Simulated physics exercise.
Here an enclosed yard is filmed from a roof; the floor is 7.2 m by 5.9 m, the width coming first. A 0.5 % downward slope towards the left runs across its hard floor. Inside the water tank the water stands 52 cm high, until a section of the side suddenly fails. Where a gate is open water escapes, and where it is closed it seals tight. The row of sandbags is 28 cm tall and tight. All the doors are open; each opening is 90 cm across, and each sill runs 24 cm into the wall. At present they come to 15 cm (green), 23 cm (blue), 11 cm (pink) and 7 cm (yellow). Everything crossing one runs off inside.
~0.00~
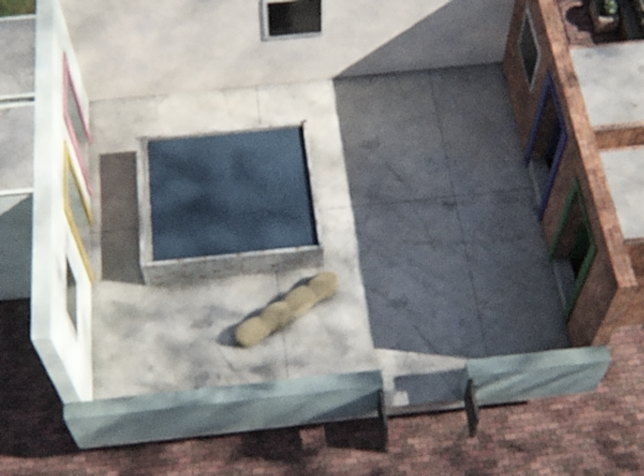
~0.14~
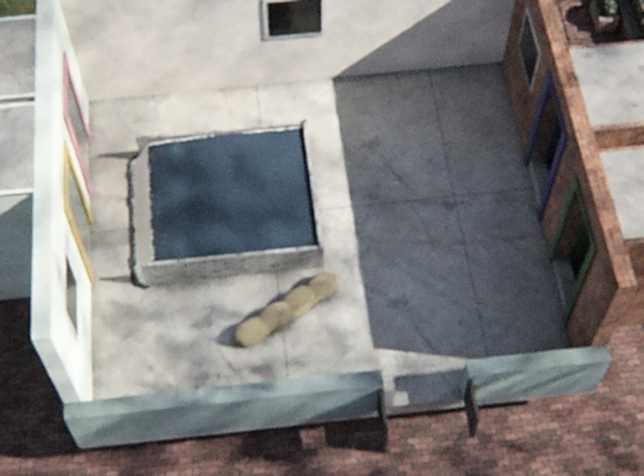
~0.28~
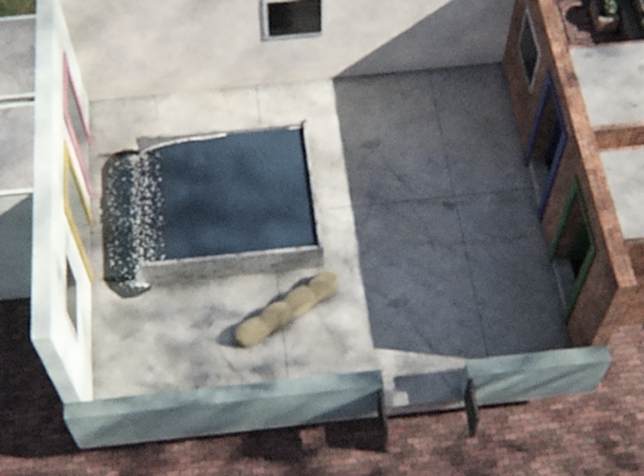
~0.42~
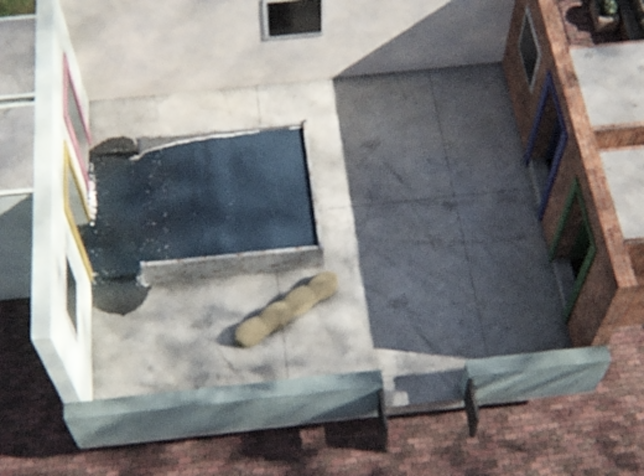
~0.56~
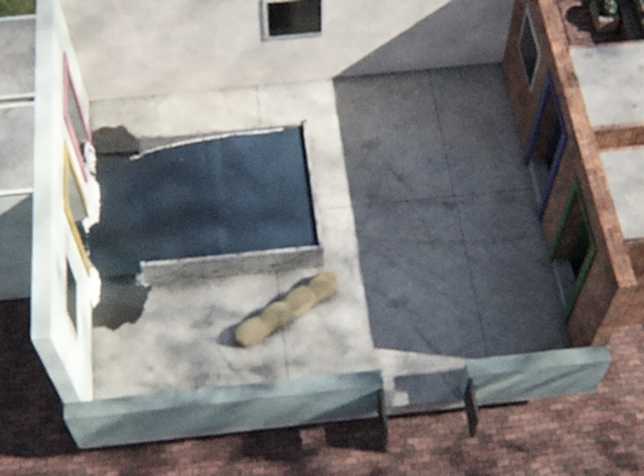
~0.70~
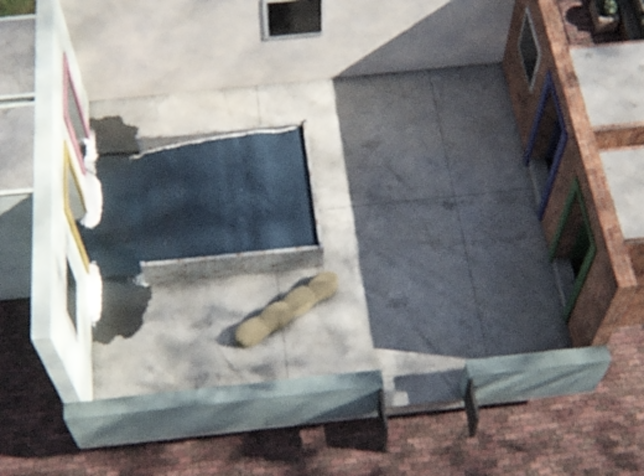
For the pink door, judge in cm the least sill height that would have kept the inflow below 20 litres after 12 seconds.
A sill of about 30 cm.
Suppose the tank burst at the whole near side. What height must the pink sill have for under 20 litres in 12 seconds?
A minimum of about 6.0 cm.
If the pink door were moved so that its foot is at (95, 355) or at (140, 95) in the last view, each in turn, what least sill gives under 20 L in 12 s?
You'd want about 8.0 cm there first, then about 22 cm.
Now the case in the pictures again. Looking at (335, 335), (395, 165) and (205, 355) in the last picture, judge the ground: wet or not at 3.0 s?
Status: Clear / clear / submerged.
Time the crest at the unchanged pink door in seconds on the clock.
Approximately 2.0 s.
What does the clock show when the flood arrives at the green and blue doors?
Green 6.0 s, blue 6.0 s.
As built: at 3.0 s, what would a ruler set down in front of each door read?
Door by door in centimetres - green 0, blue 0, pink 25, yellow 27.
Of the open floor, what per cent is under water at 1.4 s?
I'd say near 15 percent is wet.
After 1.4 s water covers 15 % of the floor, deepest (38 cm) near (102, 212); 30 cm at the pink door, 68 litres in over its 11 cm sill.
After 3.0 s water covers 30 % of the floor, deepest (34 cm) near (89, 106); 25 cm at the pink door, 235 litres in over its 11 cm sill.
After 12.0 s water covers 95 % of the floor, deepest (9 cm) near (330, 237); 7 cm at the pink door, 299 litres in over its 11 cm sill.
At the pink door as built, the water arrived by 0.5 s and peaked near 30 cm at 2.0 s.
Run again over the same 12 s with other heights there, 53 litres in over 25 cm, 5 litres over 34 cm. The limit of 20 litres is kept from about 30 cm up.
